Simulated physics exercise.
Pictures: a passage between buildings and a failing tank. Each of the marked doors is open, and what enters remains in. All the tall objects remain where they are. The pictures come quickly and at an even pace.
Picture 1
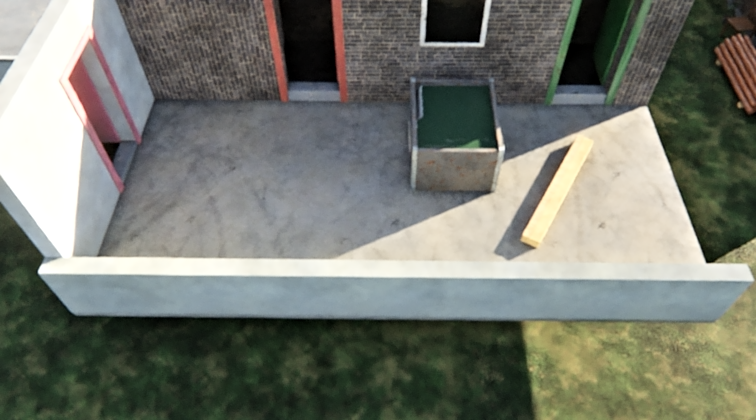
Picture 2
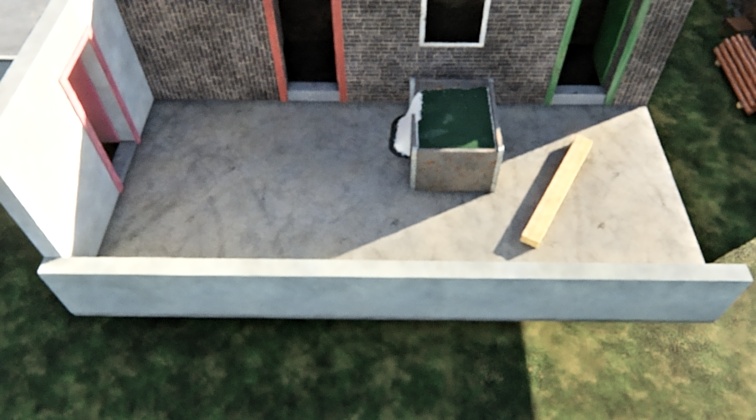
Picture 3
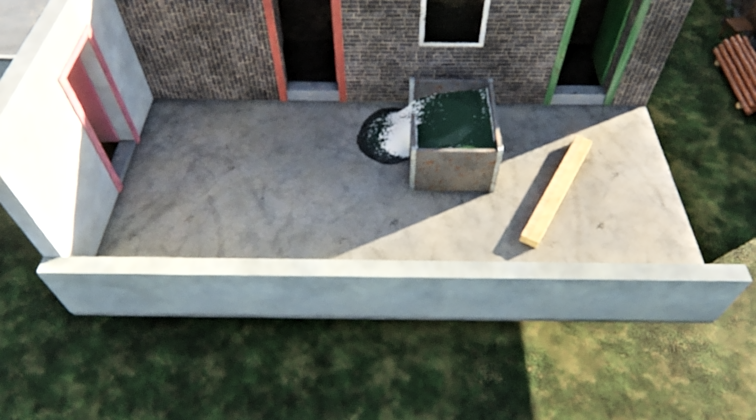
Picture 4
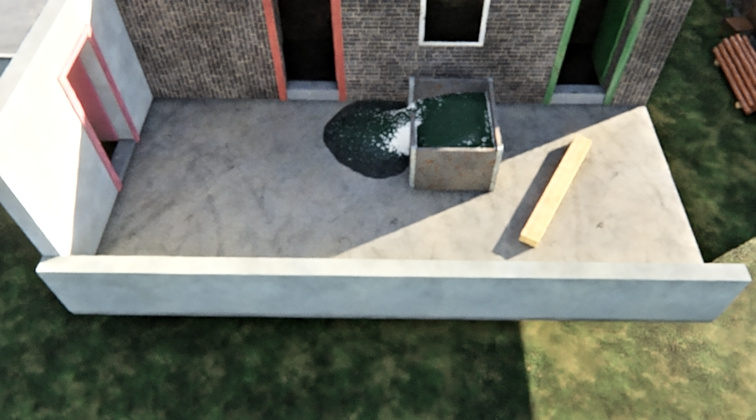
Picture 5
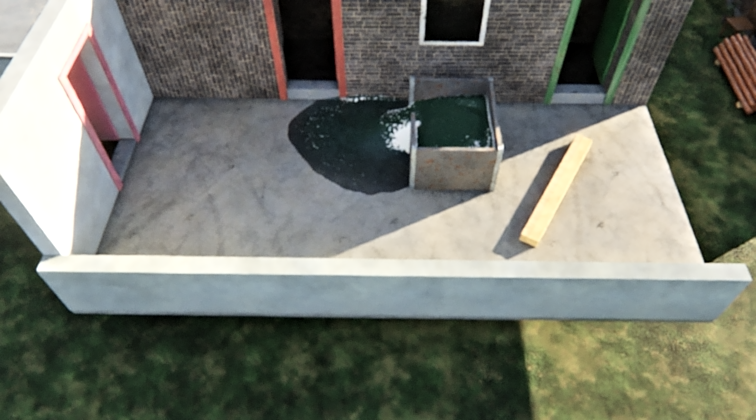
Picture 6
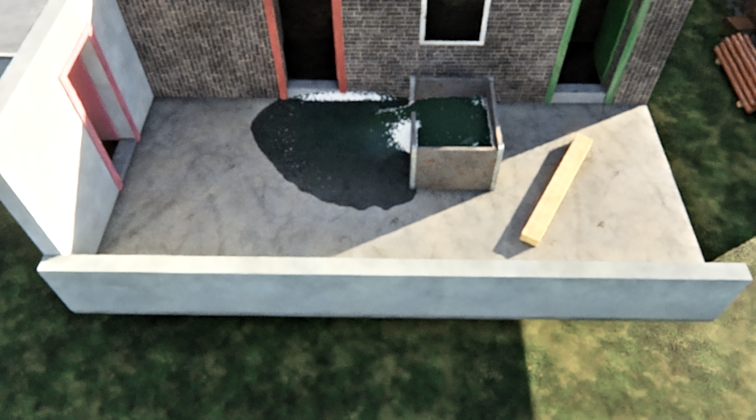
A paved yard between a brick building and a low pale wall is seen from high above, with grass in front. A square open tank of dark green water stands near the wall of the building, between a red-framed doorway and a green-framed one, with a yellow beam to its right. Water pours from the tank's left side, foaming white, and spreads leftward in a widening dark pool as the tank's level drops.
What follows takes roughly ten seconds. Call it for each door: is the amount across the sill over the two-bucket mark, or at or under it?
My call: The pink door over the mark, the green door at or under the mark, the red door at or under the mark.
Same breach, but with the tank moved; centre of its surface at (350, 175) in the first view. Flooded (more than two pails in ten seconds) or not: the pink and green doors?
The pink door tops the threshold and the green door remains within limit.
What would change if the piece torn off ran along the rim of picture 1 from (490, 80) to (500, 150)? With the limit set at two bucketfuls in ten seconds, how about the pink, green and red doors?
Here's how it goes: The pink door comes in low, the green door comes in low, the red door comes in low.
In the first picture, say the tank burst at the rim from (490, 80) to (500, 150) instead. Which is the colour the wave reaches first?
It's the green-painted one that is reached before the others.
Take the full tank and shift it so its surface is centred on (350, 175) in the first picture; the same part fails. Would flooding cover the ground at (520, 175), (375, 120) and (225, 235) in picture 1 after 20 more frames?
First one stays unwetted, next one stays unwetted, last one gets inundated.
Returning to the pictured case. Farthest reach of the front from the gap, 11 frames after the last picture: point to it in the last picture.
The front should reach about (103, 239).
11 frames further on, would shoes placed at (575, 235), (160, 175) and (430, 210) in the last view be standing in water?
Same order as asked: Dry as before; drenched; dry as before.
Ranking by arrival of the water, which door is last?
The door marked green.
A moment on, water covers 30 % of the floor; the pink door not reached, the green door not reached, the red door wet at the sill, nothing in.
Next, water covers 45 % of the floor; the pink door under two buckets in, the green door not reached, the red door wet at the sill, nothing in.
Then, water covers 45 % of the floor; the pink door over two buckets in, the green door not reached, the red door wet at the sill, nothing in.
Later, water covers 60 % of the floor; the pink door over two buckets in, the green door wet at the sill, nothing in, the red door wet at the sill, nothing in.
In the end, water covers 80 % of the floor; the pink door over two buckets in, the green door wet at the sill, nothing in, the red door wet at the sill, nothing in.
